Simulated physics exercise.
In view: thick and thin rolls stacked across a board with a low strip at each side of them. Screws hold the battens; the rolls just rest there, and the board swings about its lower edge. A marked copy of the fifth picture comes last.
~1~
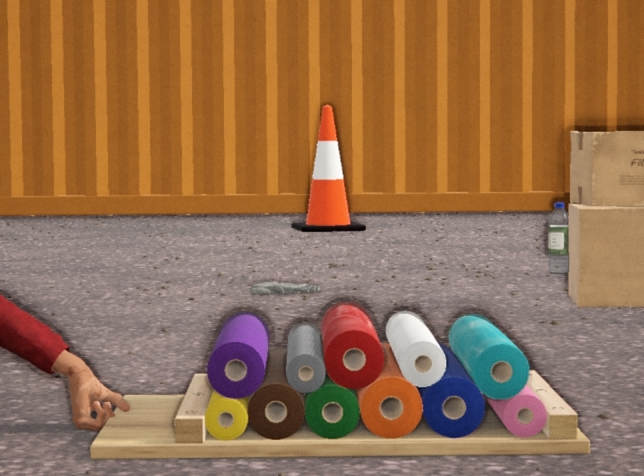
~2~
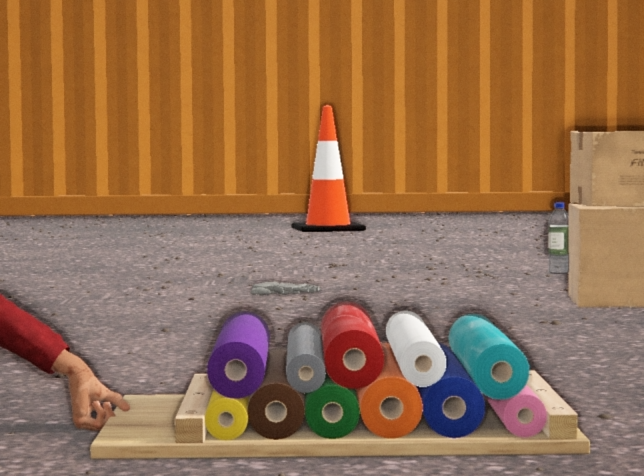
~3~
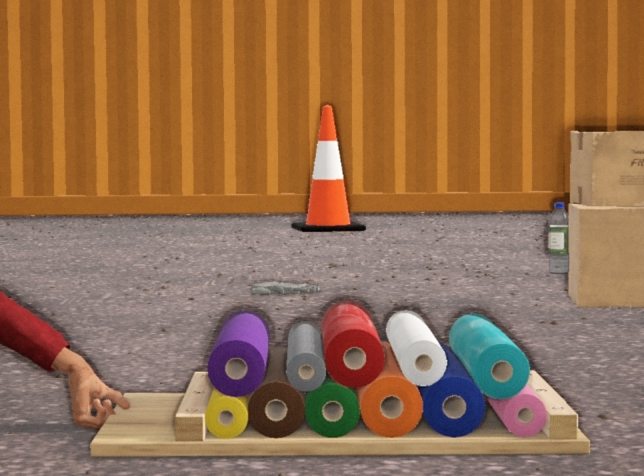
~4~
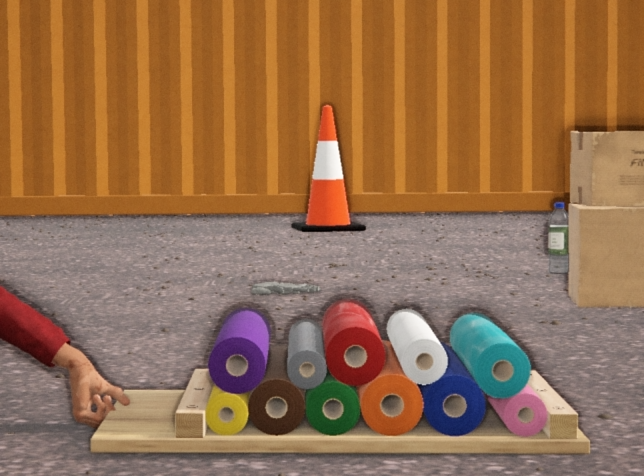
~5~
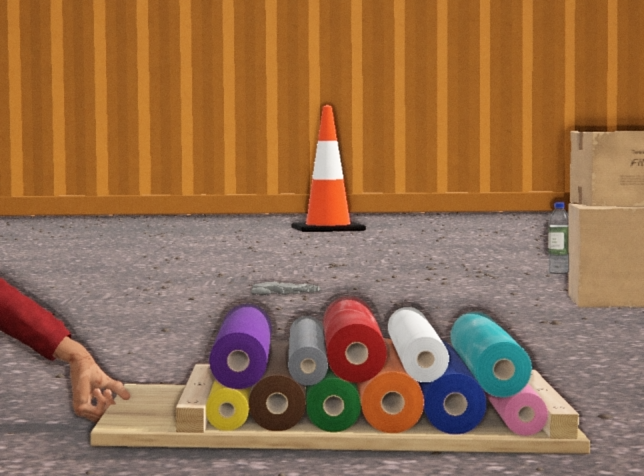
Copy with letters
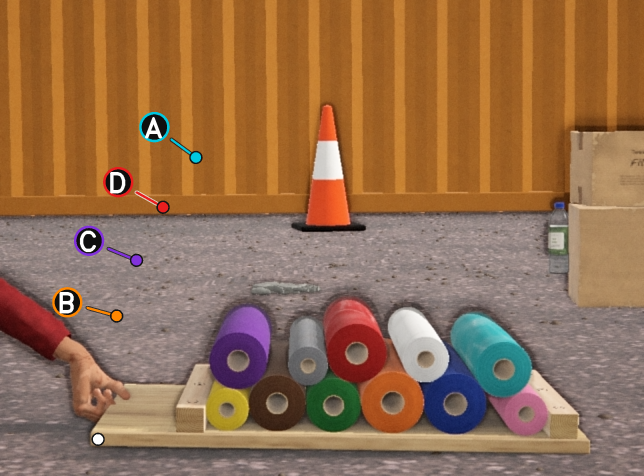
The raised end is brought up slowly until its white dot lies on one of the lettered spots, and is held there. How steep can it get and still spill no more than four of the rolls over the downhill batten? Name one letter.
Mark A is as high as it can go.
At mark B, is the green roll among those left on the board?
Yes, with B.
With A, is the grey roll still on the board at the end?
The grey roll: No.
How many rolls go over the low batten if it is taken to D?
With D, one.
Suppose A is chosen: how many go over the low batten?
With A, four.
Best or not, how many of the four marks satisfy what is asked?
Four of the four.
On the copy, A at (196, 158); B at (117, 316); C at (137, 260); D at (163, 207); the white dot at (98, 440).
On A. First, board at 21°.
Then, board at 37°.
Finally, board at 37°, four over the low batten (grey, red, turquoise, white).
By contrast, B one over the low batten (turquoise); C one over the low batten (turquoise); D one over the low batten (turquoise).
